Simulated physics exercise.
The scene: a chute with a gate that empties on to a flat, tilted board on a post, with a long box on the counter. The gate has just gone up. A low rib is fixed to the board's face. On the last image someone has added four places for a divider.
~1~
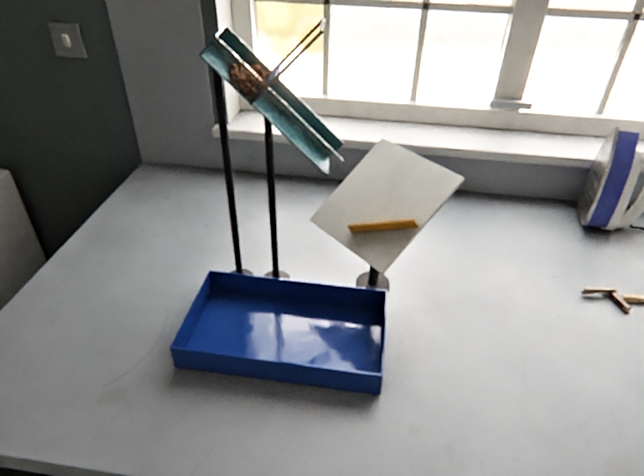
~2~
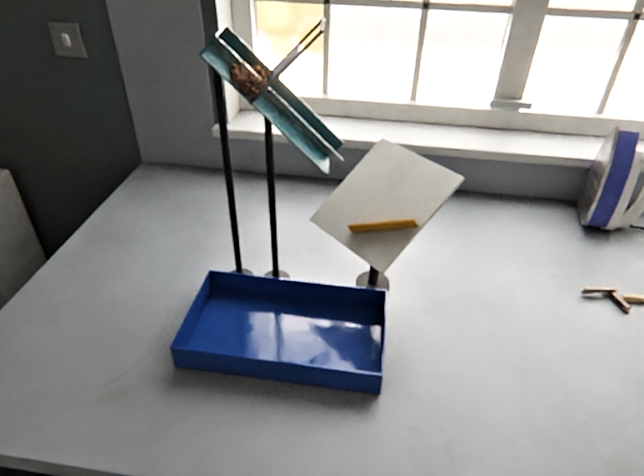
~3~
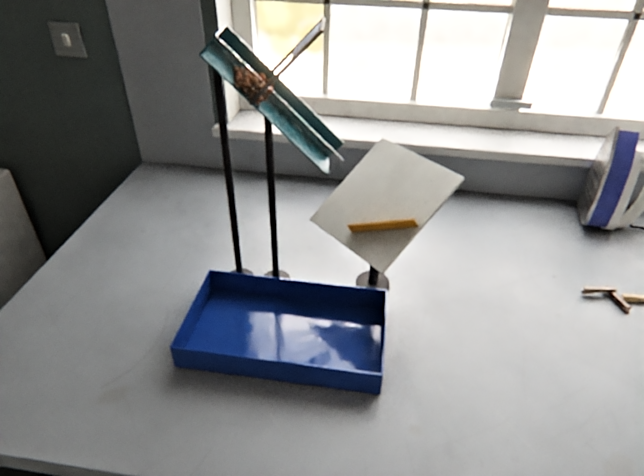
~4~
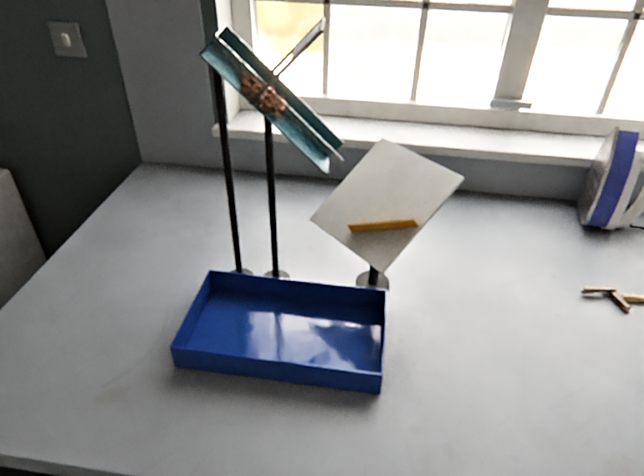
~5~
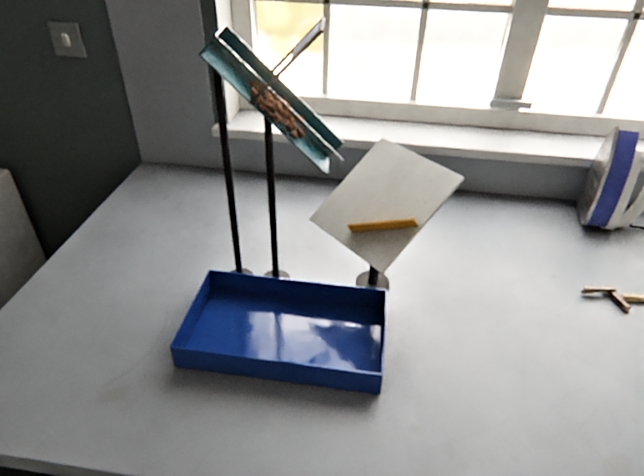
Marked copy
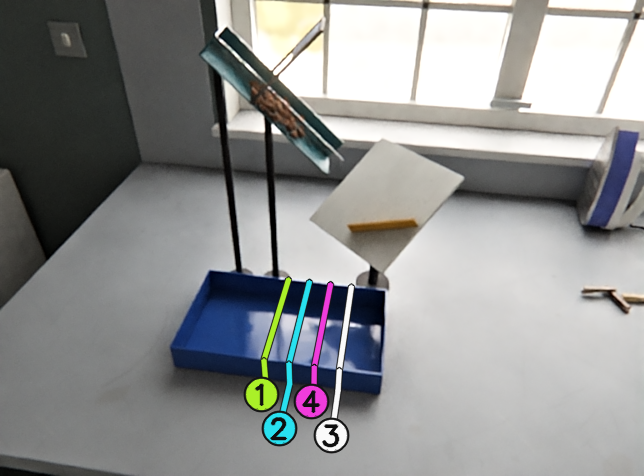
Small brown pieces slide partway down a teal chute above a tilted white board.
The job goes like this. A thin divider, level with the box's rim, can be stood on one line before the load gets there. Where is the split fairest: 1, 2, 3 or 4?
Line 2 does it best.
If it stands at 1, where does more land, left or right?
The right side.
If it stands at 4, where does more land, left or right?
Left.
On the marked copy, line 1 crosses the front rim at (264, 359); line 2 crosses the front rim at (289, 362); line 3 crosses the front rim at (339, 369); line 4 crosses the front rim at (314, 365).
With 1, of what is caught, just a few on the left of the divider, almost all on the right.
With 2, of what is caught, roughly half on the left of the divider, roughly half on the right.
With 3, of what is caught, every piece on the left of the divider, not one piece on the right.
With 4, of what is caught, every piece on the left of the divider, not one piece on the right.
